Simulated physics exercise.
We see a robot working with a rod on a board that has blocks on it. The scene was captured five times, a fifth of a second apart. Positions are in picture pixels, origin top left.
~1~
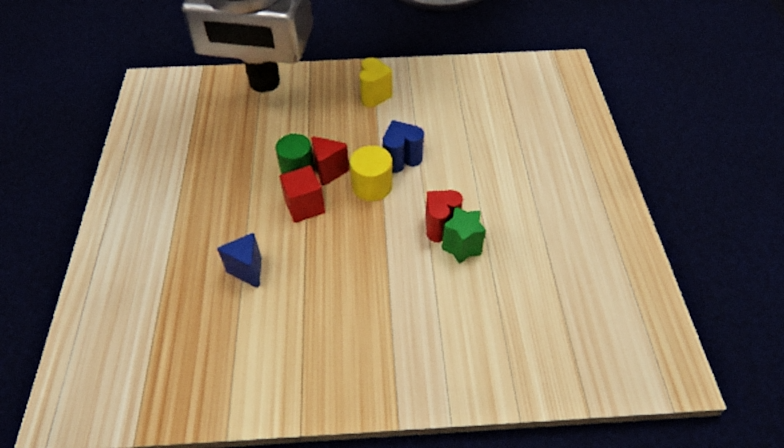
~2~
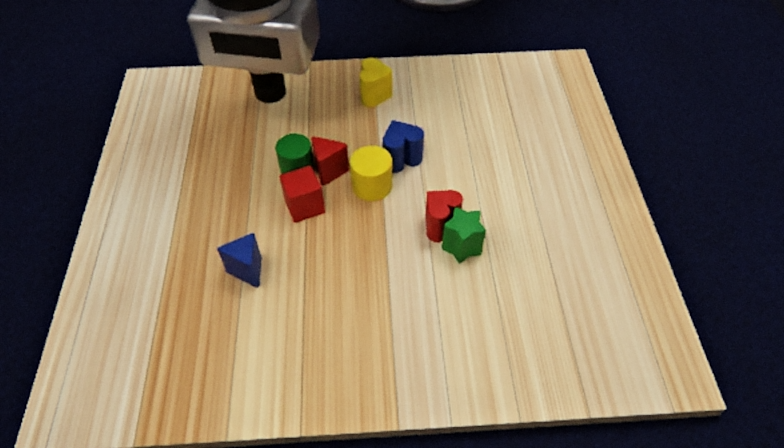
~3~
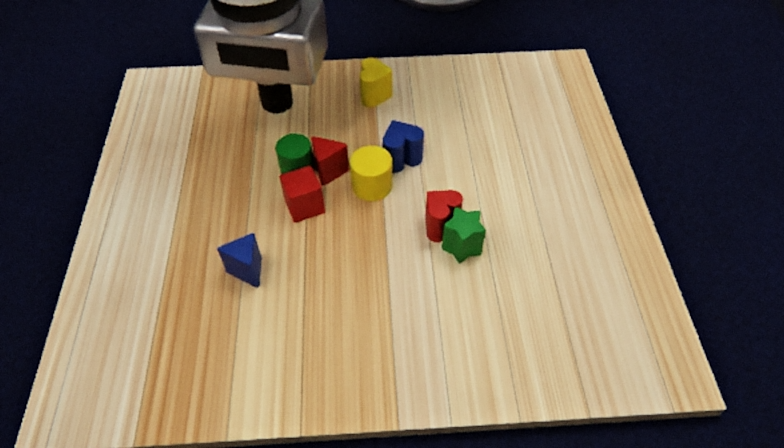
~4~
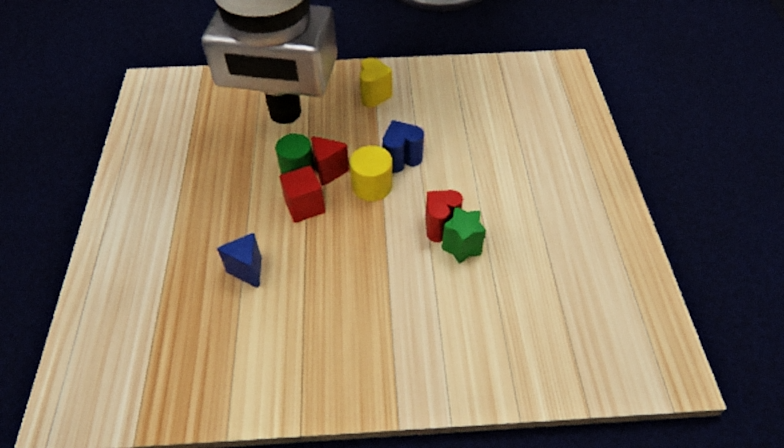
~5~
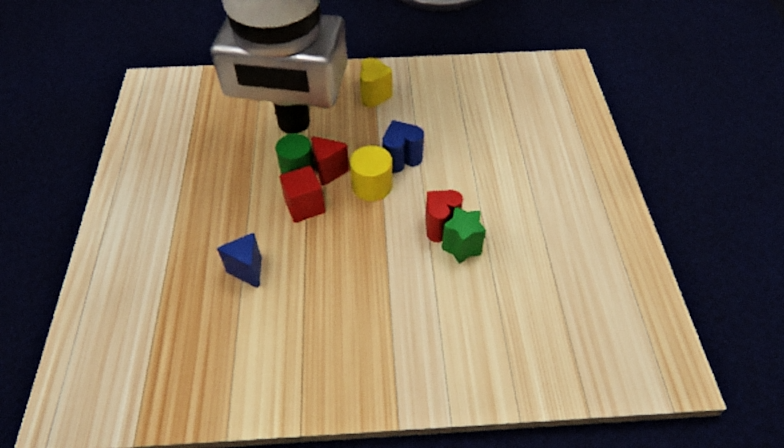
Robot arm with a dark rod moving down and slightly right toward a green cylinder among colored blocks on a wooden board.
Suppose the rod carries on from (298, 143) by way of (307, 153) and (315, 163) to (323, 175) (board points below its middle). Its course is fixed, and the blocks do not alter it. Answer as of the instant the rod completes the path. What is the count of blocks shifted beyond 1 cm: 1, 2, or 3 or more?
It will shift three or more blocks.
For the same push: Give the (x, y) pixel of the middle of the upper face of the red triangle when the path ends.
At (341, 163).
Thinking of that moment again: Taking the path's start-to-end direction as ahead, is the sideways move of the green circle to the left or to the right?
Facing from start to end, it shifts right.
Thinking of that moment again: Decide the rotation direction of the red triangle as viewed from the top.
Against the clock.
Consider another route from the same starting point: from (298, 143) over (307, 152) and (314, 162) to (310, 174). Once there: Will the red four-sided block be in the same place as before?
That would be a no.
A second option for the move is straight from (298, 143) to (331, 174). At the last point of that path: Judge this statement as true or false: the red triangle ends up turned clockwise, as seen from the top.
My answer: False.
On the path given first. Halfway along, rod (309, 139); green circle (295, 157); red four-sided block (300, 184); red triangle (333, 152).
At the end, rod (320, 155); green circle (297, 171); red four-sided block (297, 199); red triangle (341, 163), turned 55° anticlockwise; yellow circle (374, 161).
